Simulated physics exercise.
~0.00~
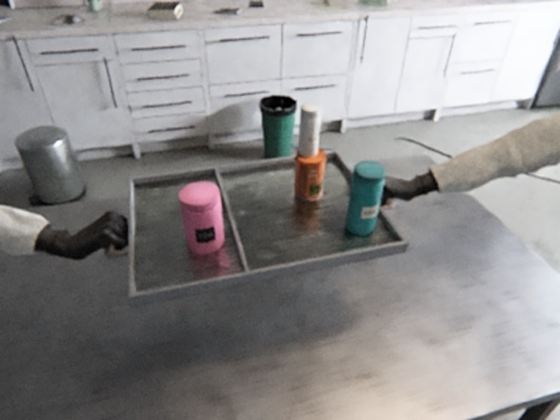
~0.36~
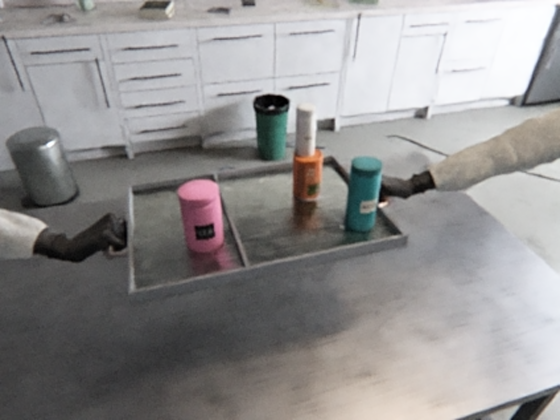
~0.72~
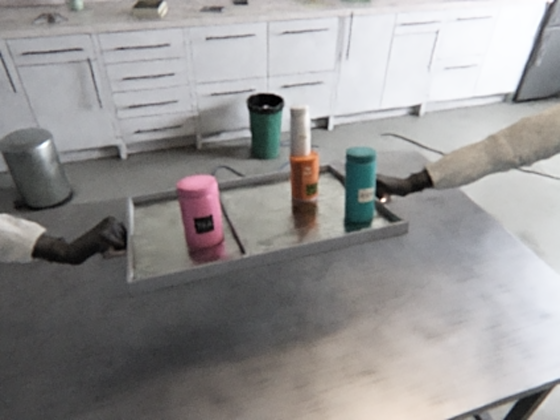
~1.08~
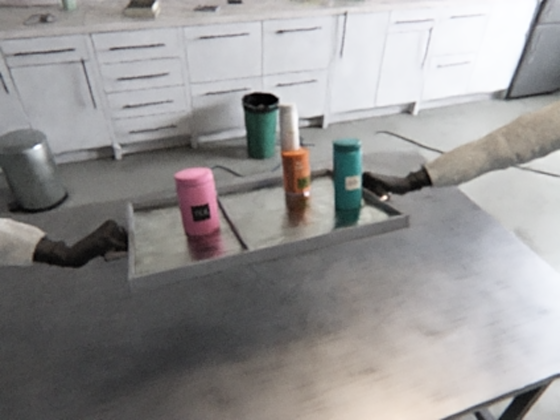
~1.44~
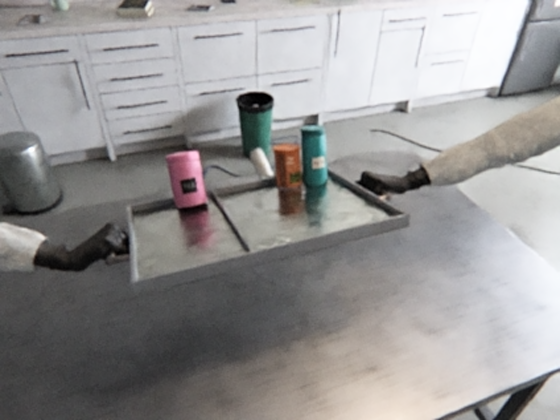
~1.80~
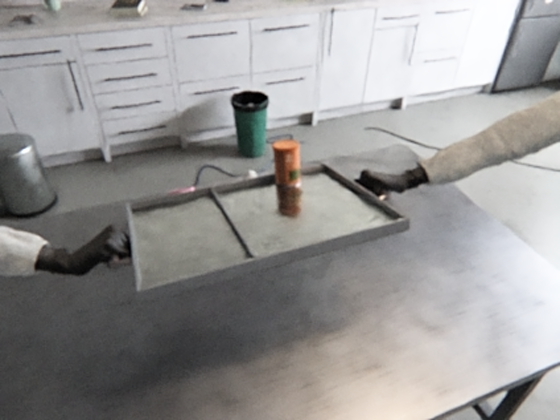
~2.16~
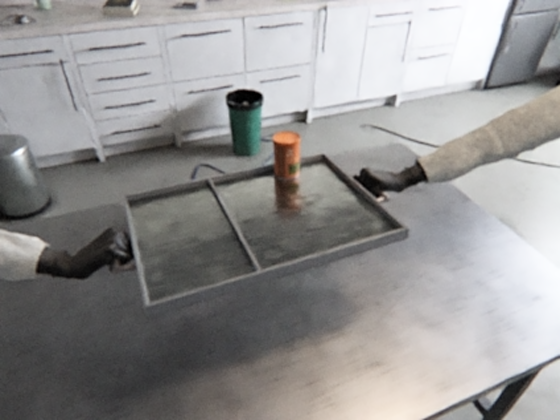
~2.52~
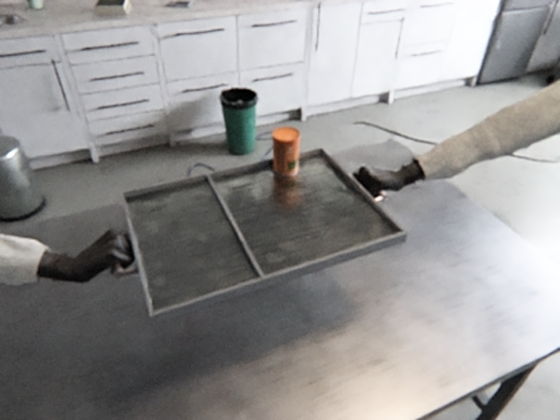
In a kitchen with white cabinets, two gloved hands hold a divided tray above a table and tip its far edge down. The white shaker topples and goes off, followed by the pink and turquoise jars, before the tray levels with only the orange tin standing near its far edge.
